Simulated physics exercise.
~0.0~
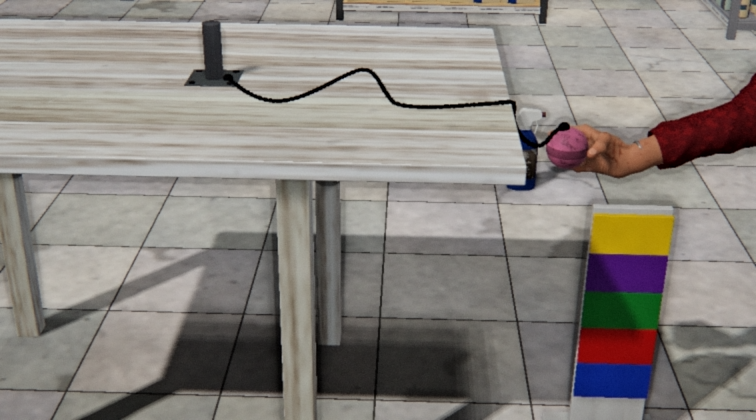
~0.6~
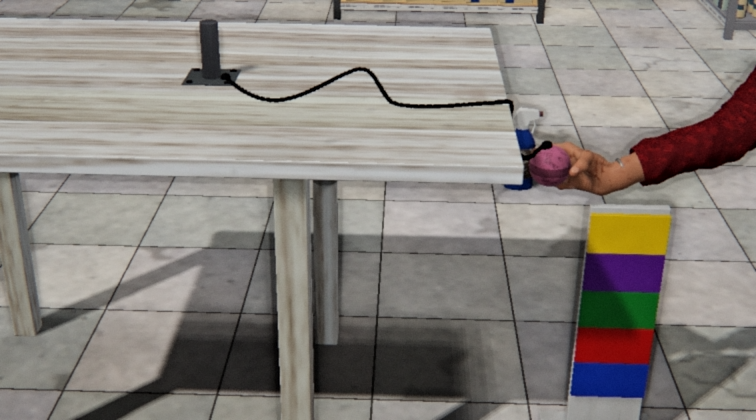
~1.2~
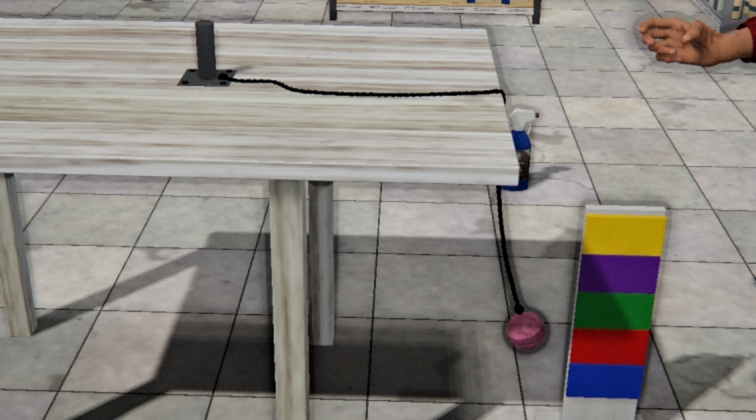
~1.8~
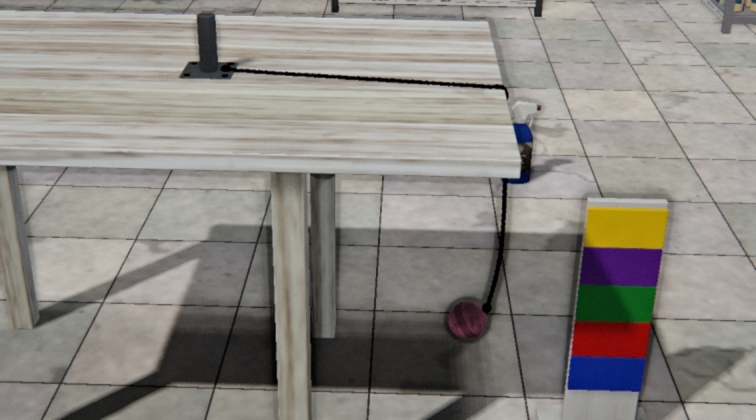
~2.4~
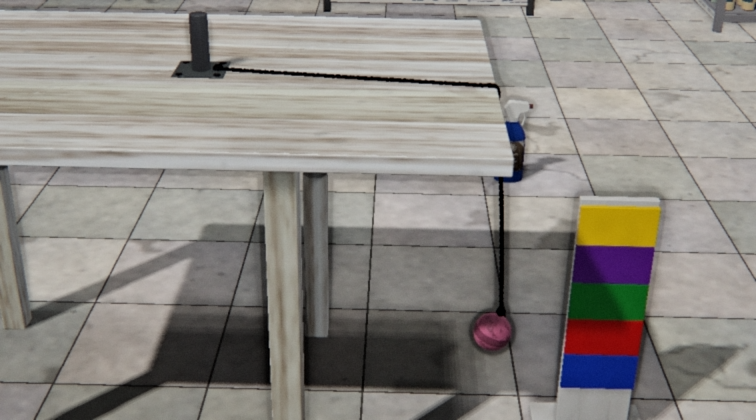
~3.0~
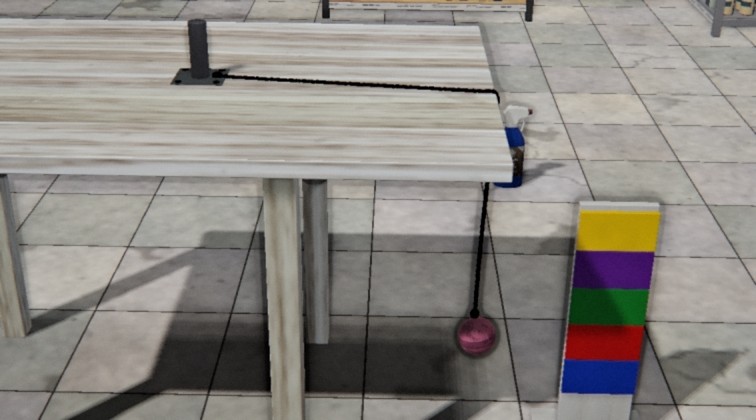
A pink ball tied to a black cord was held at the table's edge by a hand, which let go and drew back as the ball dropped, swung a little, and ended up hanging level with the red band on the coloured board.
